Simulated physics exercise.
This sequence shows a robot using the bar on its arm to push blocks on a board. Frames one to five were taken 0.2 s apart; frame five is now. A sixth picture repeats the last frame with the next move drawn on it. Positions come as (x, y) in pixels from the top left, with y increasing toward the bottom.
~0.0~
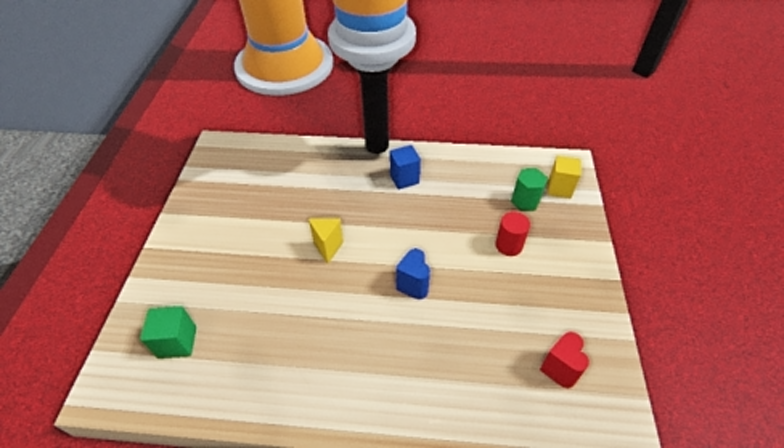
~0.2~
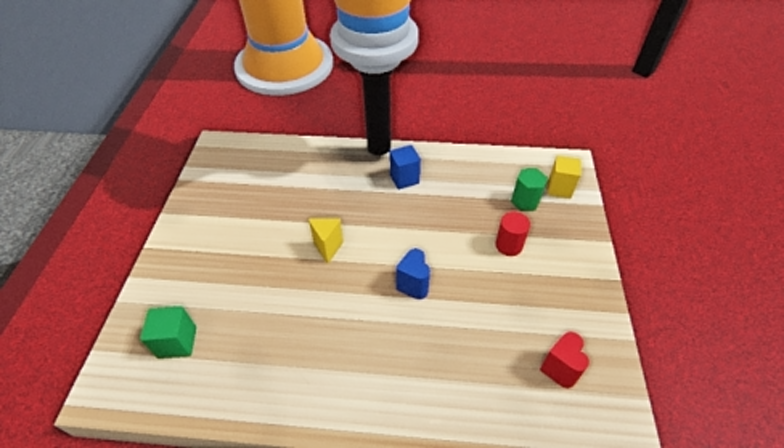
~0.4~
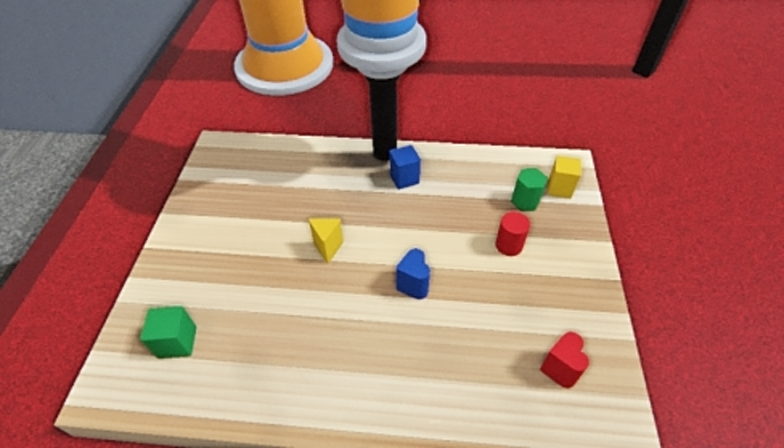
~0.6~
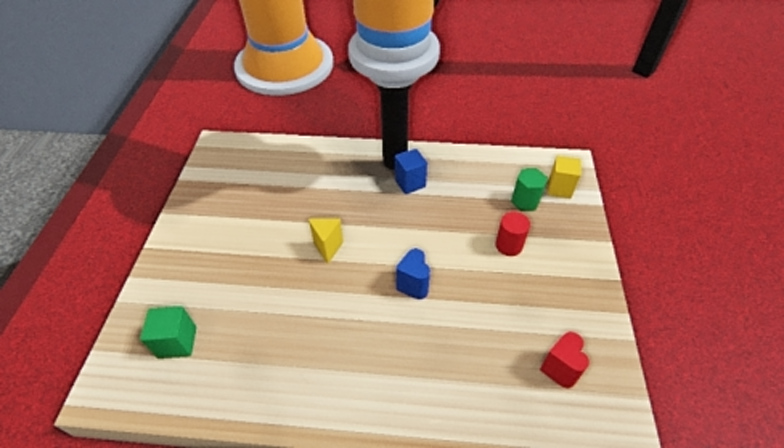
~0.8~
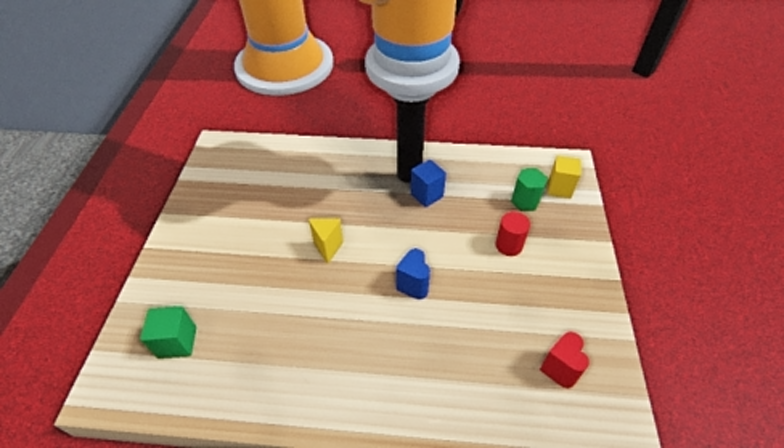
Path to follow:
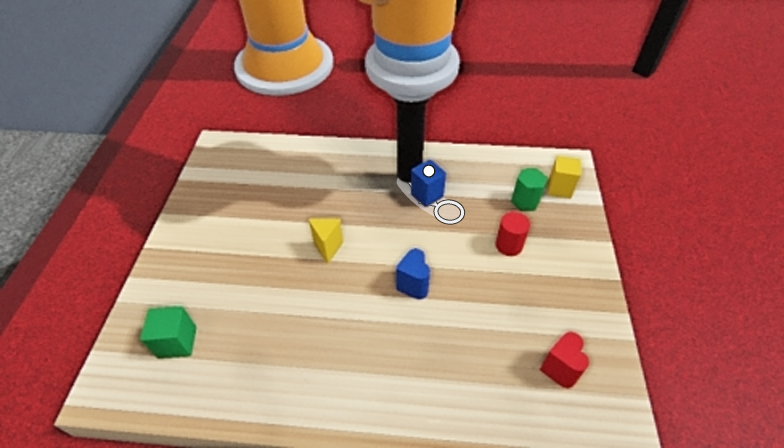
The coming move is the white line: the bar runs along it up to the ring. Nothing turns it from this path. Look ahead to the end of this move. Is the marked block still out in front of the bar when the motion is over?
The answer is yes.
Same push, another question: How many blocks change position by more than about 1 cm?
It's going to be one.
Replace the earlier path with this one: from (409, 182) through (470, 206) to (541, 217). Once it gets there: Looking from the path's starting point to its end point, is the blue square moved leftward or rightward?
Right-hand side.
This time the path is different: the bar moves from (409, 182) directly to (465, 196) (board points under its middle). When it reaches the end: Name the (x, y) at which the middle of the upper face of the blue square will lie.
The middle of its top is at (463, 192).
Drawn move, from (409, 182) over (420, 193) and (433, 203) to (449, 212); the dot is on the blue square.
What follows on the original path. Halfway along, bar (427, 192); blue square (451, 187), turned 20° anticlockwise.
At the end, bar (450, 205); blue square (476, 201), turned 15° anticlockwise; red circular block still.
